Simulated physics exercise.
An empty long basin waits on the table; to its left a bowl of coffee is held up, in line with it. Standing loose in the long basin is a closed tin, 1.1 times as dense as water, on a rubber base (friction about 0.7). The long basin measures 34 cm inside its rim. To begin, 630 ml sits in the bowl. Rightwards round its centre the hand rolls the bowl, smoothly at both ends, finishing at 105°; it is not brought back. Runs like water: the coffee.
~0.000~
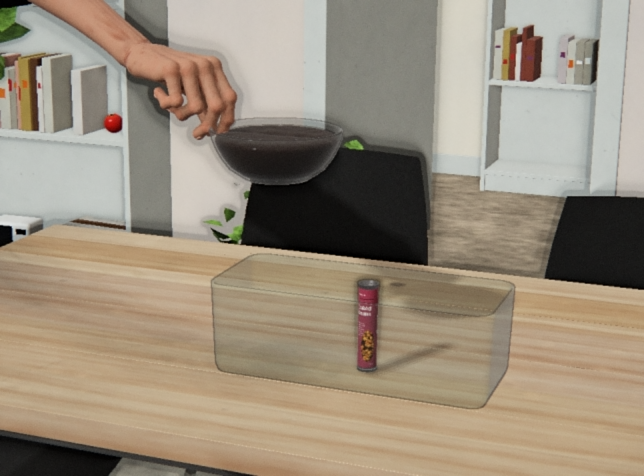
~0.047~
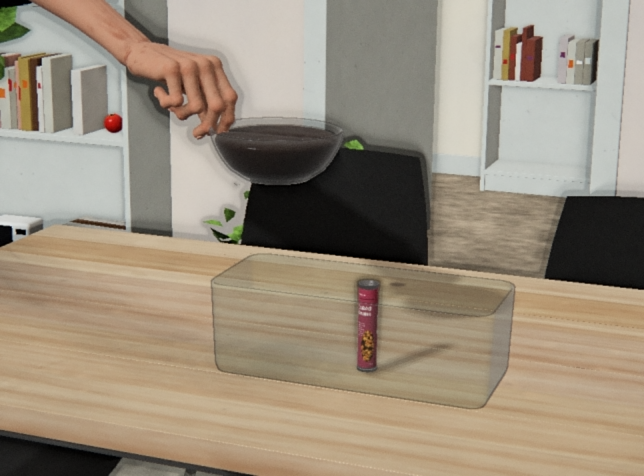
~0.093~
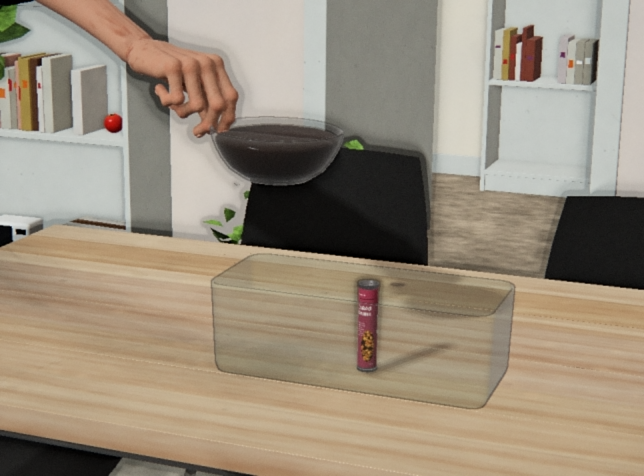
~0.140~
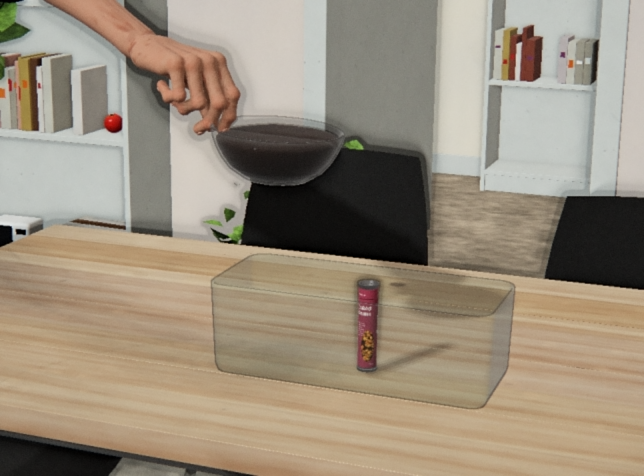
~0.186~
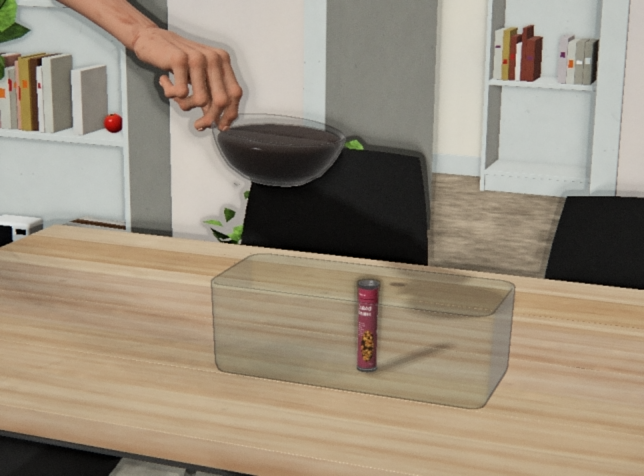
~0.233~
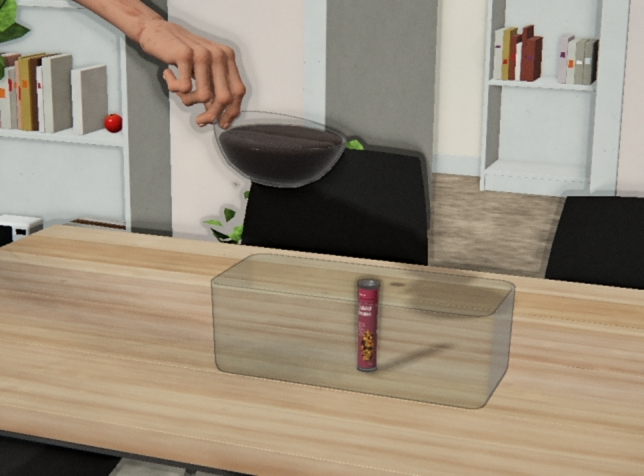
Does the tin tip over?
No, it stays on its base.
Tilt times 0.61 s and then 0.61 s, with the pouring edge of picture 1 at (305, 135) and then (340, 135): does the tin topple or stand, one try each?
First it topples; then it topples.
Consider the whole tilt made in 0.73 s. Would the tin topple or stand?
With that tilt, the tin stays on its base.
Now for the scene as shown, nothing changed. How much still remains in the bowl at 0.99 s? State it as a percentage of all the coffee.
About 0 percent.
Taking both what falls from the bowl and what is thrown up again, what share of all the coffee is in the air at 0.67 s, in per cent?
Some 40 per cent.
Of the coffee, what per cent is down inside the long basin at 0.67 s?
About 28 per cent.
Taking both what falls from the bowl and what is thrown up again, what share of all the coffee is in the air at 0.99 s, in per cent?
Close to 3 per cent.
After 0.67 s the tilt is 63° and 32 per cent is still to pour; the tin stands where it began.
After 0.99 s the tilt is 98° and 0 per cent is still to pour; the tin stands where it began.
After 1.32 s the tilt is 105° and 0 per cent is still to pour; the tin stands where it began.
After 1.68 s the tilt is 105° and 0 per cent is still to pour; the tin stands where it began.
In the end the tin stands where it began.
